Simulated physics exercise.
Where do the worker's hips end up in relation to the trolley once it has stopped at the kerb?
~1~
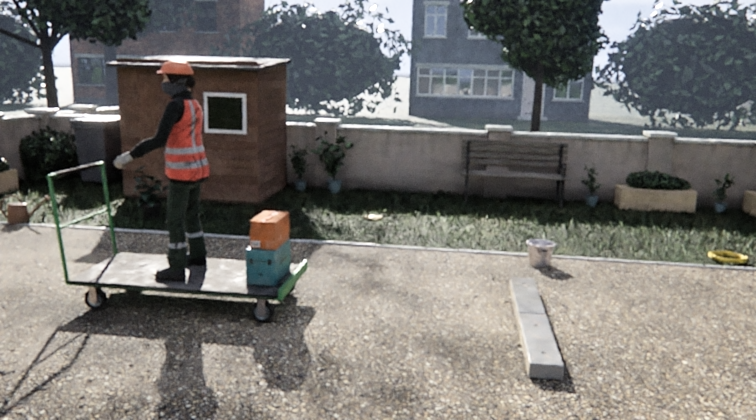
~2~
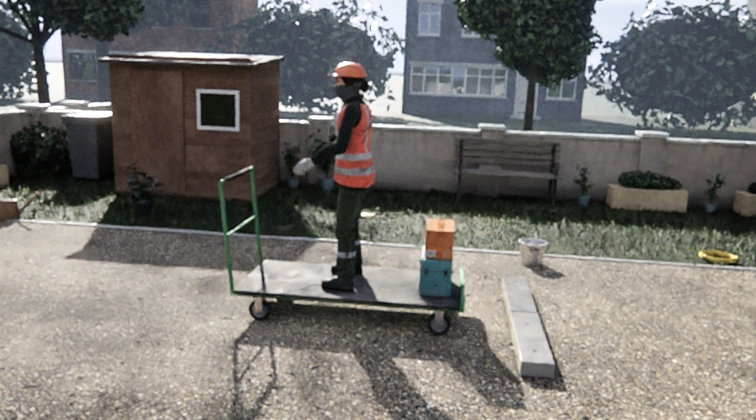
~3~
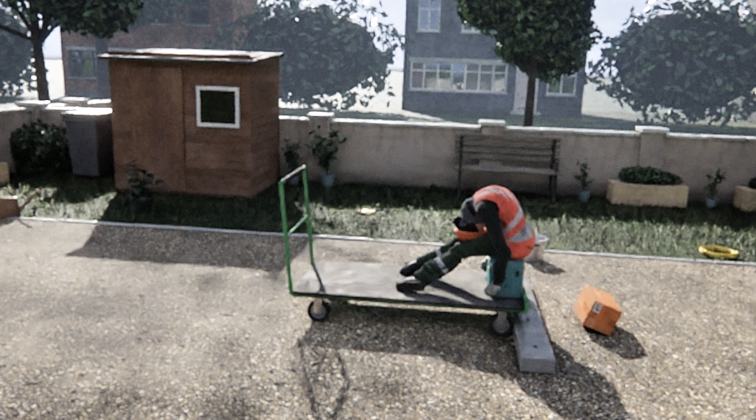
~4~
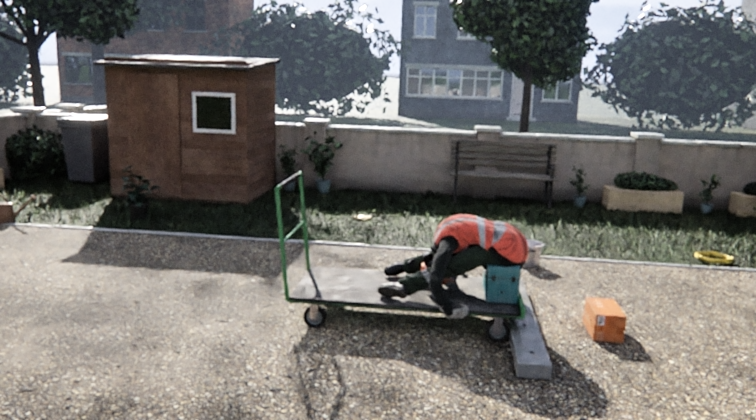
The worker's hips stay over the deck, behind its front edge, with the body slumped forward over the teal toolbox.
